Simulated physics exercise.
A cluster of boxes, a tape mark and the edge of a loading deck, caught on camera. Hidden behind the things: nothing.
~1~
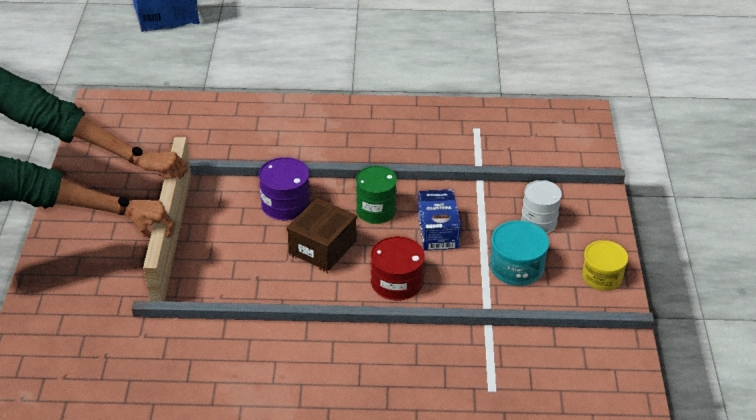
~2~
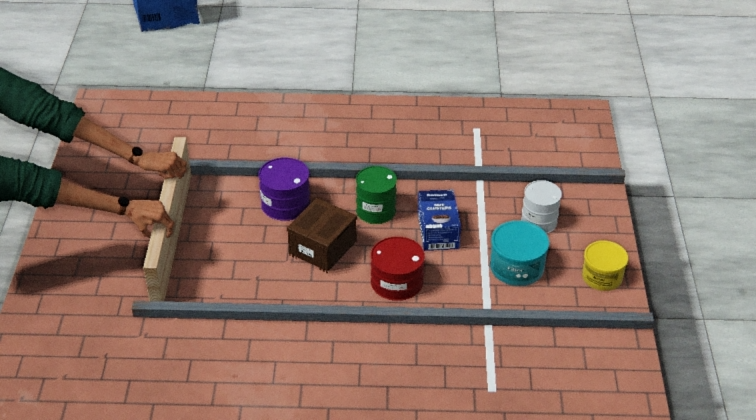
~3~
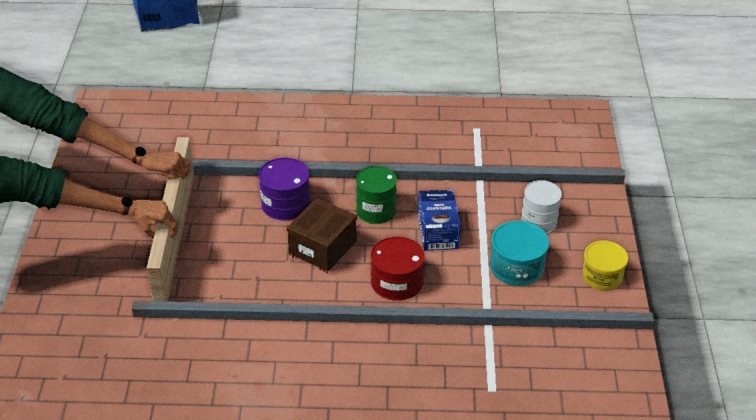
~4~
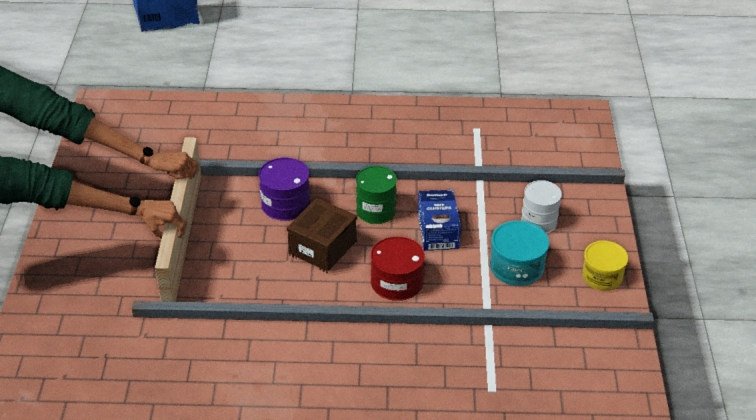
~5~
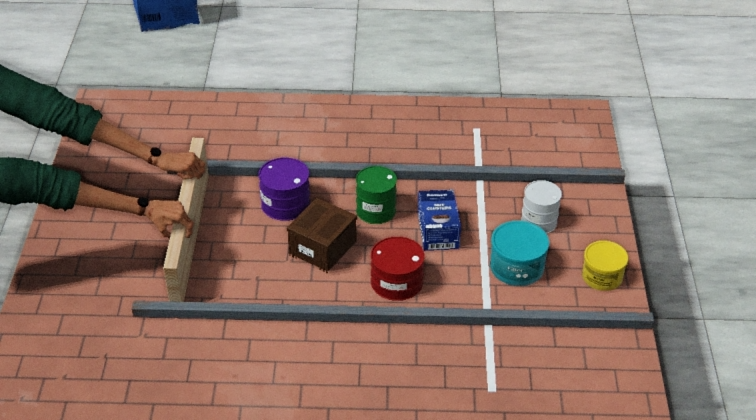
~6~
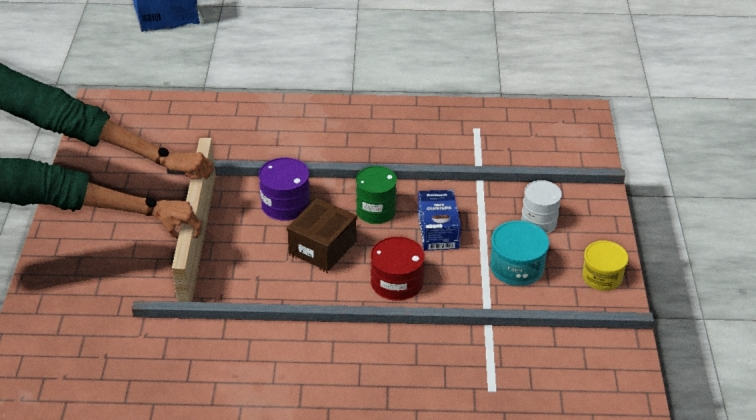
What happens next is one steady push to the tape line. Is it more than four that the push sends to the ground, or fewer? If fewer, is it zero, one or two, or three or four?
In the end, the drop-off count sits at nought.
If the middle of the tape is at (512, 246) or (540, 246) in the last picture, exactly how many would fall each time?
On the ground you'd count 0 the first time and 2 the second.
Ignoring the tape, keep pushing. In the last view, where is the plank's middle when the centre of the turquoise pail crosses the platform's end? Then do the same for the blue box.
The middle is at (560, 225) when it's the turquoise pail, and at (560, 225) when it's the blue box.
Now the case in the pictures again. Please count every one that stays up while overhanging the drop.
The number would be 0.
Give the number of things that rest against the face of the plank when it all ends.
All in all, 3.
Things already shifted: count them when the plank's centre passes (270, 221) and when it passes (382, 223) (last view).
1 at one spot and 5 at the other.
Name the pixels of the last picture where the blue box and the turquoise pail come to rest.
The first sits around (563, 223), while the other sits around (562, 257).
Early on, none off yet; yellow pail at rest near (604, 266); white canister at rest near (541, 207); turquoise pail at rest near (519, 254).
Finally, the number that fall off is zero.
